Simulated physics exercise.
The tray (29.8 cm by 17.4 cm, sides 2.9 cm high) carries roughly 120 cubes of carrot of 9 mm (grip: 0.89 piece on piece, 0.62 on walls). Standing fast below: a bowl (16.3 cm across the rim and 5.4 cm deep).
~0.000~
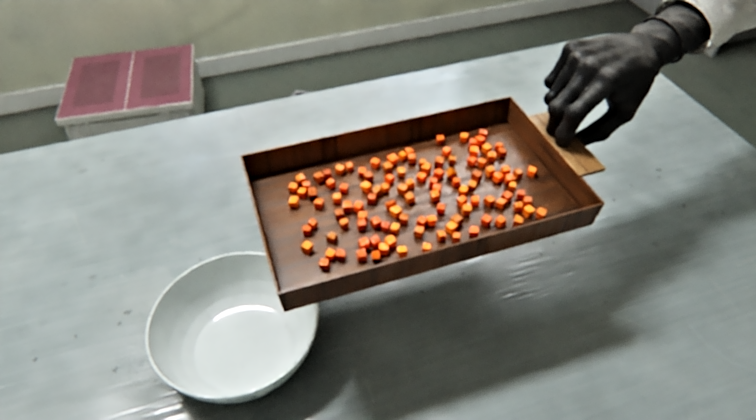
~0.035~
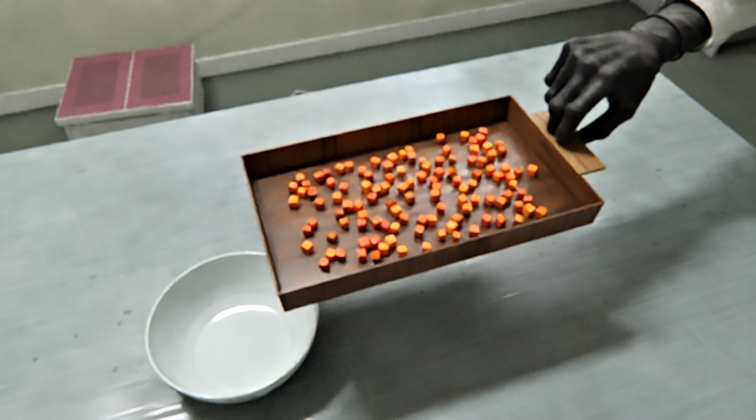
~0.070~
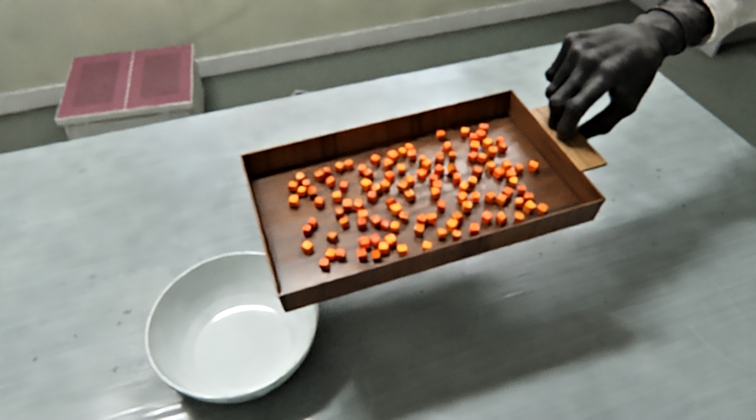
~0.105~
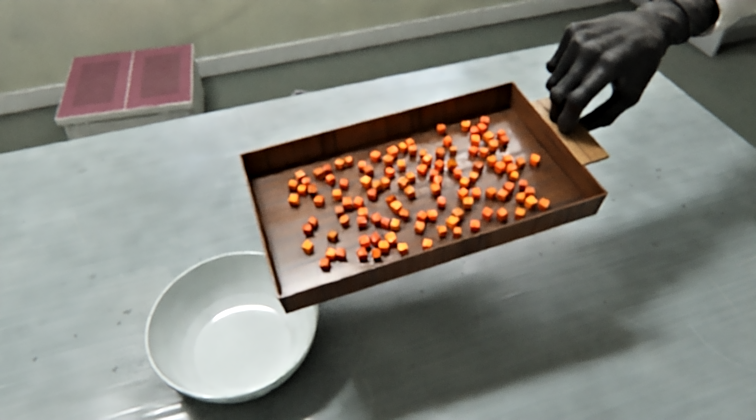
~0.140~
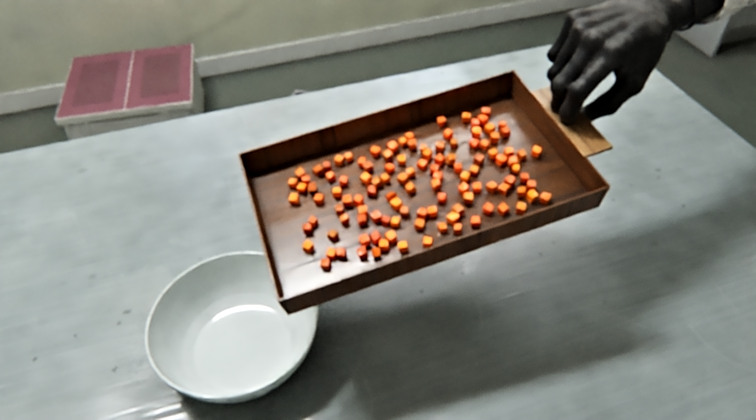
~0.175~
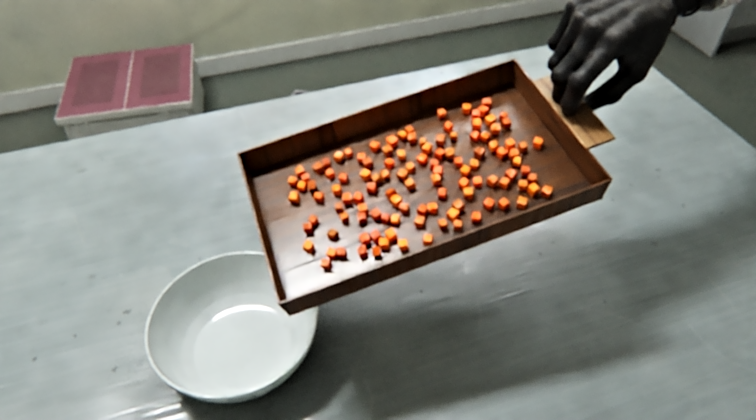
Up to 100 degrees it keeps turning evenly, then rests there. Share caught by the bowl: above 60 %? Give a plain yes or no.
No.
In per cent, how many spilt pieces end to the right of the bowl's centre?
Estimated share: 90 %.
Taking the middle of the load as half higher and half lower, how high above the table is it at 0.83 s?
The halfway height sits near 10 cm above the table.
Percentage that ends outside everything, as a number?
My estimate is around 45 per cent.
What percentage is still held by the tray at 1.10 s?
Some 45 percent.
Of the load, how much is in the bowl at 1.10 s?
Estimate: Close to 35 in a hundred.
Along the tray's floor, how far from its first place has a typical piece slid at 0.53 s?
I'd say close to 2 cm.
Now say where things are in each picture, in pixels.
In the first picture, tray at (452, 247); tilt 0 degrees; leading edge at (257, 216); middle of the load at (410, 199); bowl at (234, 317).
In the second picture, tray at (452, 247); tilt 0 degrees; leading edge at (257, 217); middle of the load at (410, 198).
In the third picture, tray at (452, 246); tilt 2 degrees; leading edge at (257, 217); middle of the load at (410, 196).
In the fourth picture, tray at (451, 244); tilt 4 degrees; low side front left; leading edge at (257, 218); middle of the load at (410, 193).
In the fifth picture, tray at (451, 243); tilt 7 degrees; low side front left; leading edge at (256, 219); middle of the load at (410, 189).
In the sixth picture, tray at (451, 241); tilt 11 degrees; low side front left; leading edge at (256, 221); middle of the load at (410, 185); bowl at (233, 317). It turns about 90 degrees a second.
Then, at 0.53 s, tilt 43 degrees; tray 100 %; middle of all pieces on or above the table near (395, 165).
After 0.83 s, tilt 71 degrees; bowl 15 %, tray 70 %, in the air 15 %; middle of all pieces on or above the table near (319, 287).
After 1.10 s, tilt 95 degrees; bowl 35 %, tray 45 %, outside 15 %; middle of all pieces on or above the table near (290, 318).
After 1.36 s, tilt 100 degrees; bowl 45 %, tray 25 %, outside 25 %, in the air 10 %; middle of all pieces on or above the table near (288, 337).
By 2.5 s all is still; bowl 45 %, tray 10 %, outside 45 %.
